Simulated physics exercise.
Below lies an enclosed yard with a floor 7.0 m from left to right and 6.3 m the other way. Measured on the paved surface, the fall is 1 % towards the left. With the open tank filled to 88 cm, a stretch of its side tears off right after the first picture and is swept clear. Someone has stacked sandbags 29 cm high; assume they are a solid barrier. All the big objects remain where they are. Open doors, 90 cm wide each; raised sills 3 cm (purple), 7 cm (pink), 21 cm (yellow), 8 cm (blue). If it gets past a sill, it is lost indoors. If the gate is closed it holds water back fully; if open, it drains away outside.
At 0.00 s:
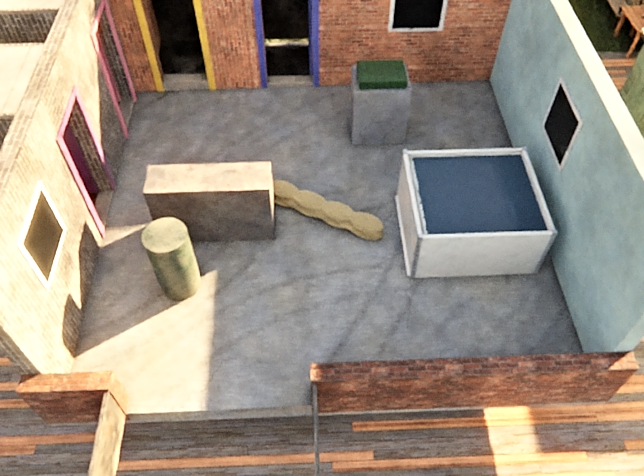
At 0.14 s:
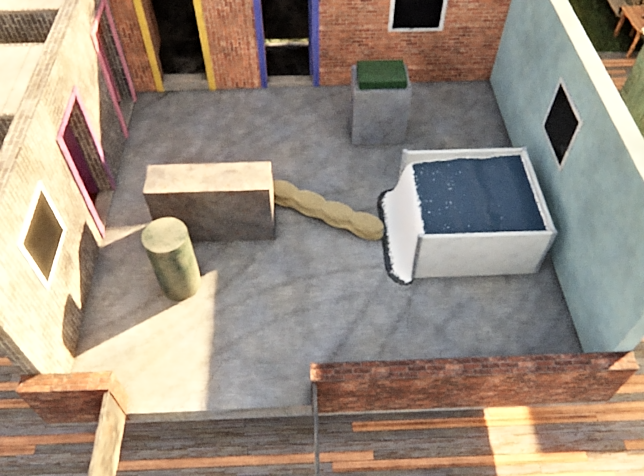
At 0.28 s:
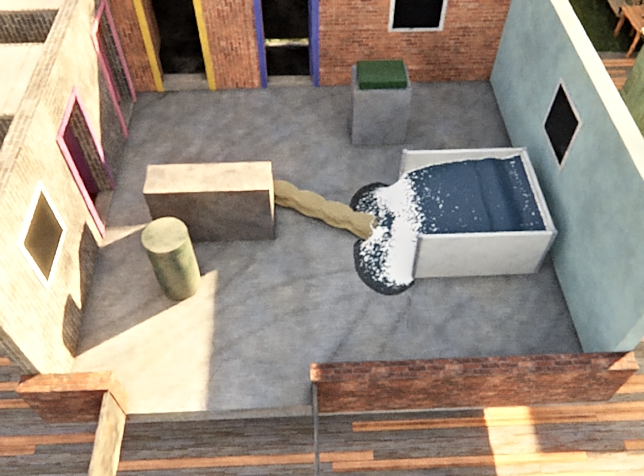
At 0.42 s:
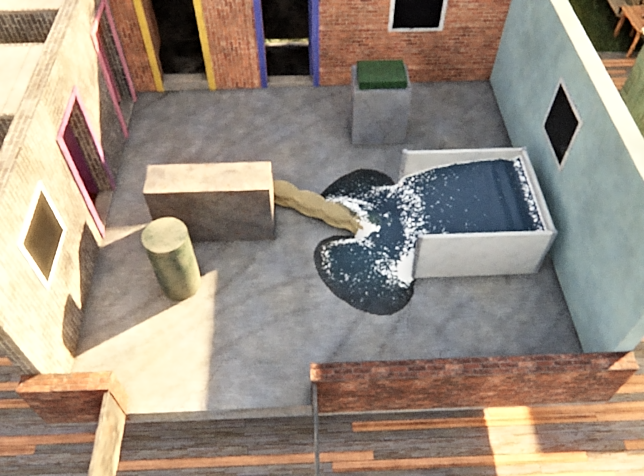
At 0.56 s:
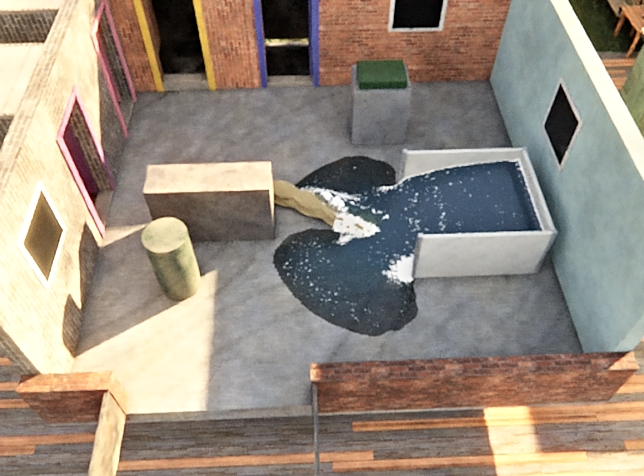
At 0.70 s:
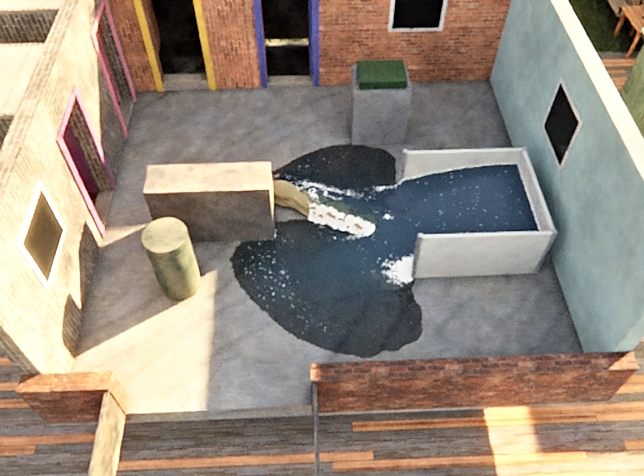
Dark water burst from the left side of a white open tank in a walled yard, foamed around a low row of sandbags, then spread across the grey floor on both sides towards a block.
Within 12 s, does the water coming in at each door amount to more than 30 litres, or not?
At the purple door: More than 30 litres. At the pink door: More than 30 litres. At the yellow door: Not more than 30 litres. At the blue door: More than 30 litres.
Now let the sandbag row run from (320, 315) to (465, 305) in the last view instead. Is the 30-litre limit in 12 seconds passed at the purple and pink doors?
Checking the limit, purple is too much, pink is too much.
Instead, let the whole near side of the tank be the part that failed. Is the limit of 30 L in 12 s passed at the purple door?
Note: Purple door, beyond the mark.
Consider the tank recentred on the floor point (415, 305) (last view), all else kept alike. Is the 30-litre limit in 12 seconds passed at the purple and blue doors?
Then: Purple over, blue not over.
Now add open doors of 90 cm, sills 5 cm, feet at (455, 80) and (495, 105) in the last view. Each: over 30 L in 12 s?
Less, less.
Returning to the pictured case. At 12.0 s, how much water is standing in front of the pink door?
It's about 8.0 cm.
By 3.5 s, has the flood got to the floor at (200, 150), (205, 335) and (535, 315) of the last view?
Soaked, soaked, untouched.
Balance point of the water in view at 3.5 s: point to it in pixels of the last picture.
I'd say somewhere around (260, 211).
After 1.4 s water covers 45 % of the floor and is deepest (46 cm) near (386, 235); purple door not reached, pink door not reached, yellow door not reached, blue door not reached.
After 2.2 s water covers 65 % of the floor and is deepest (40 cm) near (137, 93); purple door 6 cm at the sill, 1 L in, pink door 14 cm at the sill, 5 L in, yellow door 22 cm at the sill, 0 L in, blue door 13 cm at the sill, 4 L in.
After 3.5 s water covers 70 % of the floor and is deepest (24 cm) near (137, 93); purple door 6 cm at the sill, 11 L in, pink door 20 cm at the sill, 95 L in, yellow door 16 cm at the sill, 1 L in, blue door 13 cm at the sill, 68 L in.
After 7.0 s water covers 70 % of the floor and is deepest (12 cm) near (240, 214); purple door 11 cm at the sill, 97 L in, pink door 10 cm at the sill, 208 L in, yellow door 8 cm at the sill, 1 L in, blue door 6 cm at the sill, 79 L in.
After 12.0 s water covers 85 % of the floor and is deepest (8 cm) near (92, 284); purple door 6 cm at the sill, 161 L in, pink door 8 cm at the sill, 221 L in, yellow door 7 cm at the sill, 2 L in, blue door 4 cm at the sill, 79 L in.
